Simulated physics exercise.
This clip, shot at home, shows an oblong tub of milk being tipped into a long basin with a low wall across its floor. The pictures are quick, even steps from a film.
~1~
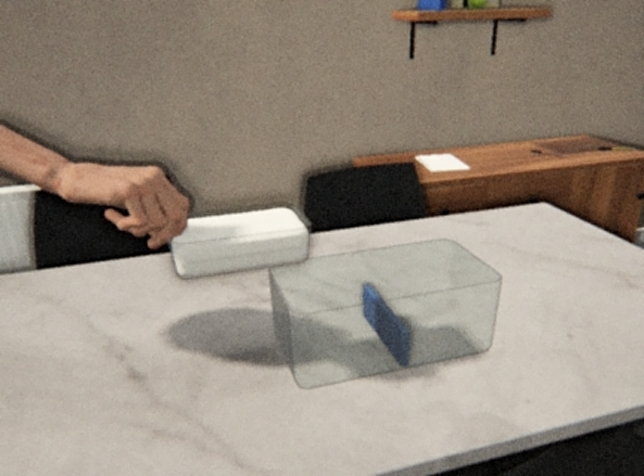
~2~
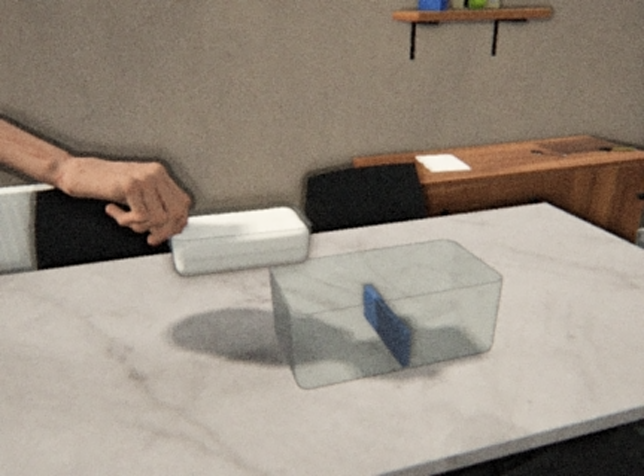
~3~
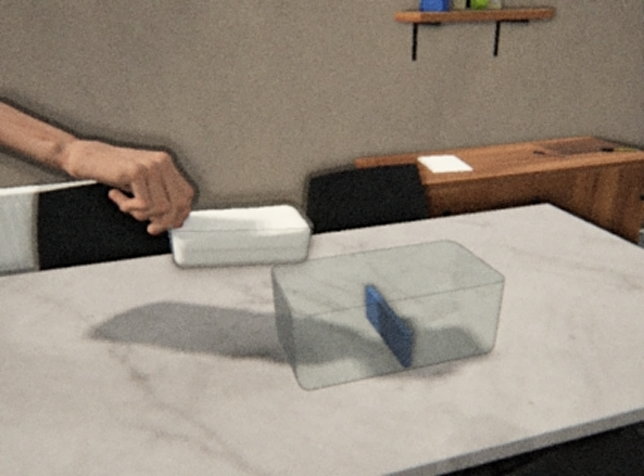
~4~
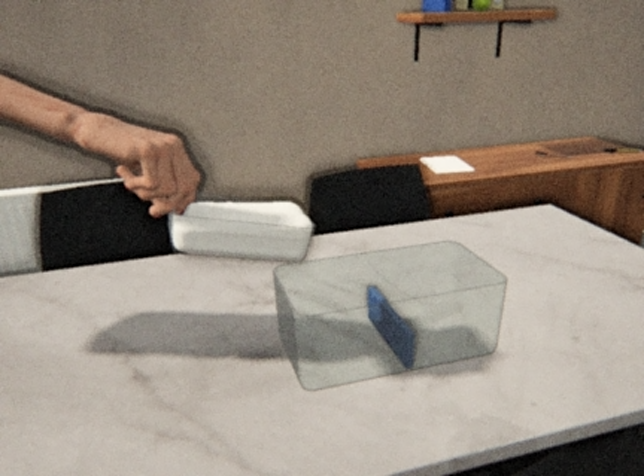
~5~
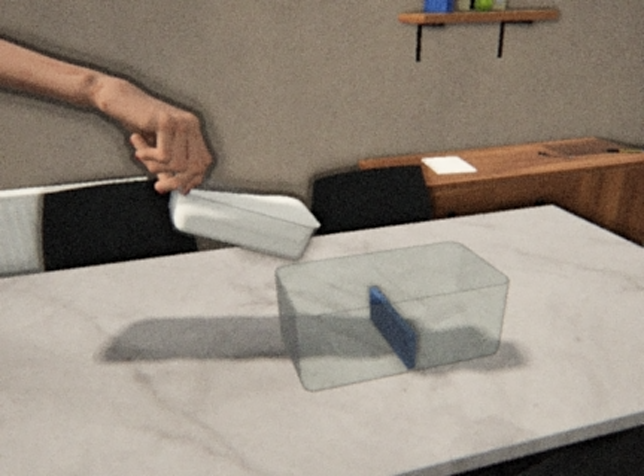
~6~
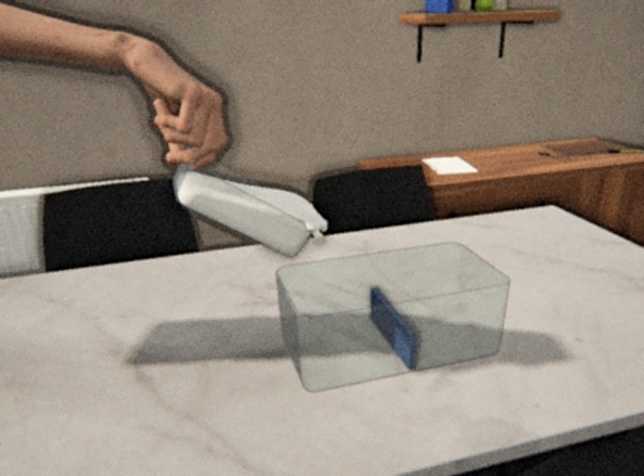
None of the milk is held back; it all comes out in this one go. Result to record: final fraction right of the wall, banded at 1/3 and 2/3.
Fraction right of wall: 1/3 to 2/3.
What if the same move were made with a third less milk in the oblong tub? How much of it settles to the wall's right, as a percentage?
About 50 %.
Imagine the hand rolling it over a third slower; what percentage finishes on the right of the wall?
Around 50 percent.
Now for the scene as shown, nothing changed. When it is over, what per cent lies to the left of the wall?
About 40 per cent.
A moment on, the tilt is 98° and 11 per cent is still to pour, 27 is left of the wall and 0 right of it.
Next, the tilt is 108° and 0 per cent is still to pour, 26 is left of the wall and 63 right of it.
Then the tilt is 108° and 0 per cent is still to pour, 36 is left of the wall and 41 right of it.
Later the tilt is 108° and 0 per cent is still to pour, 42 is left of the wall and 49 right of it.
In the end 42 per cent lies left of the wall, 49 right of it and 9 outside.
